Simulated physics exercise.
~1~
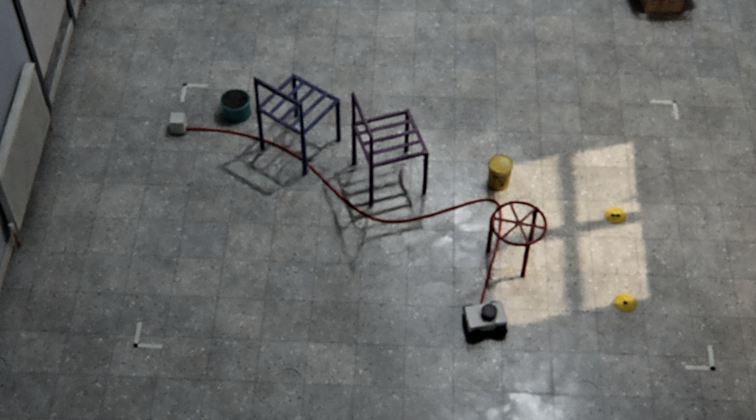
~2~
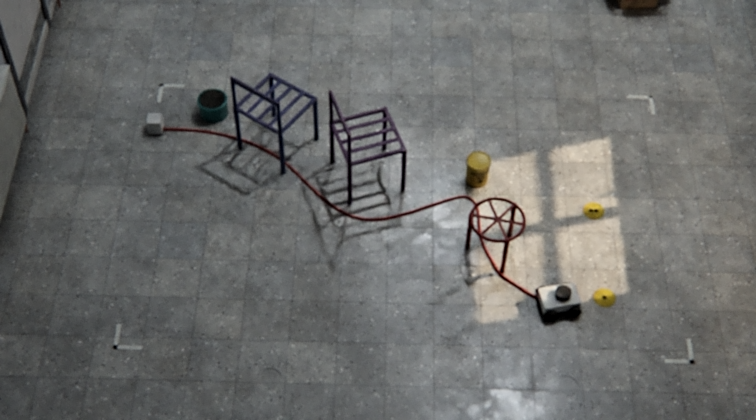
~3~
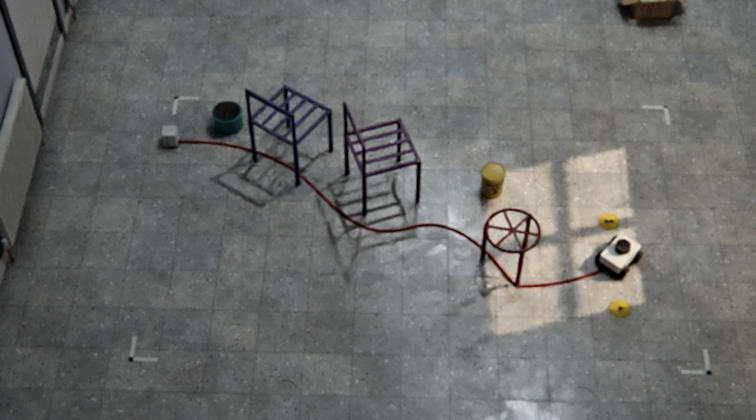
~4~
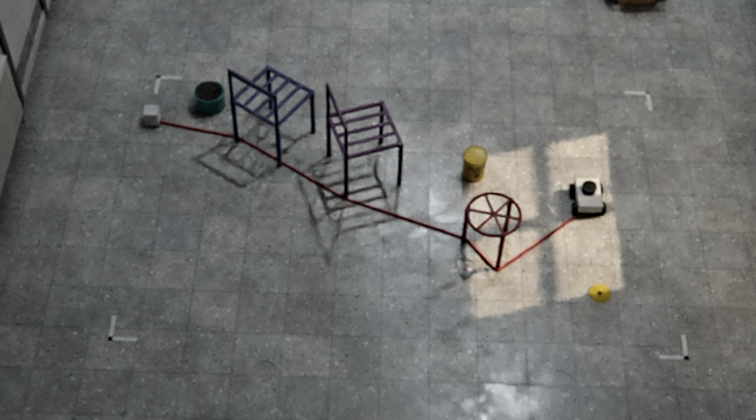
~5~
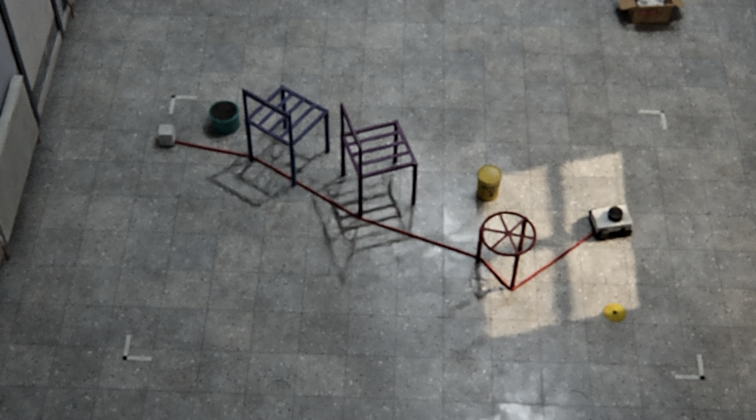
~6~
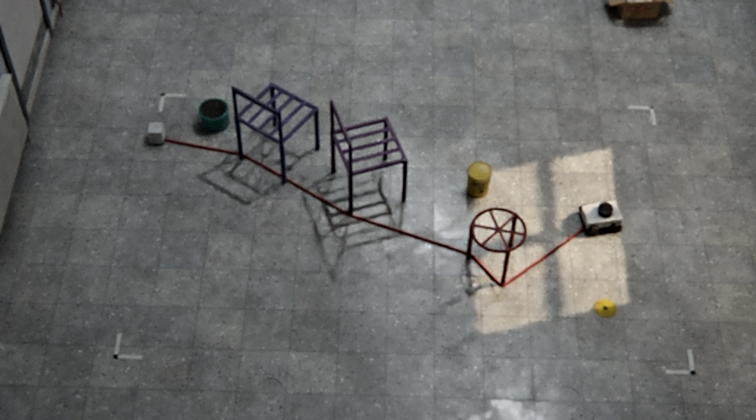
Small cart towing a red lead past two chairs and around a red stool's leg, stopping with the line pulled straight.
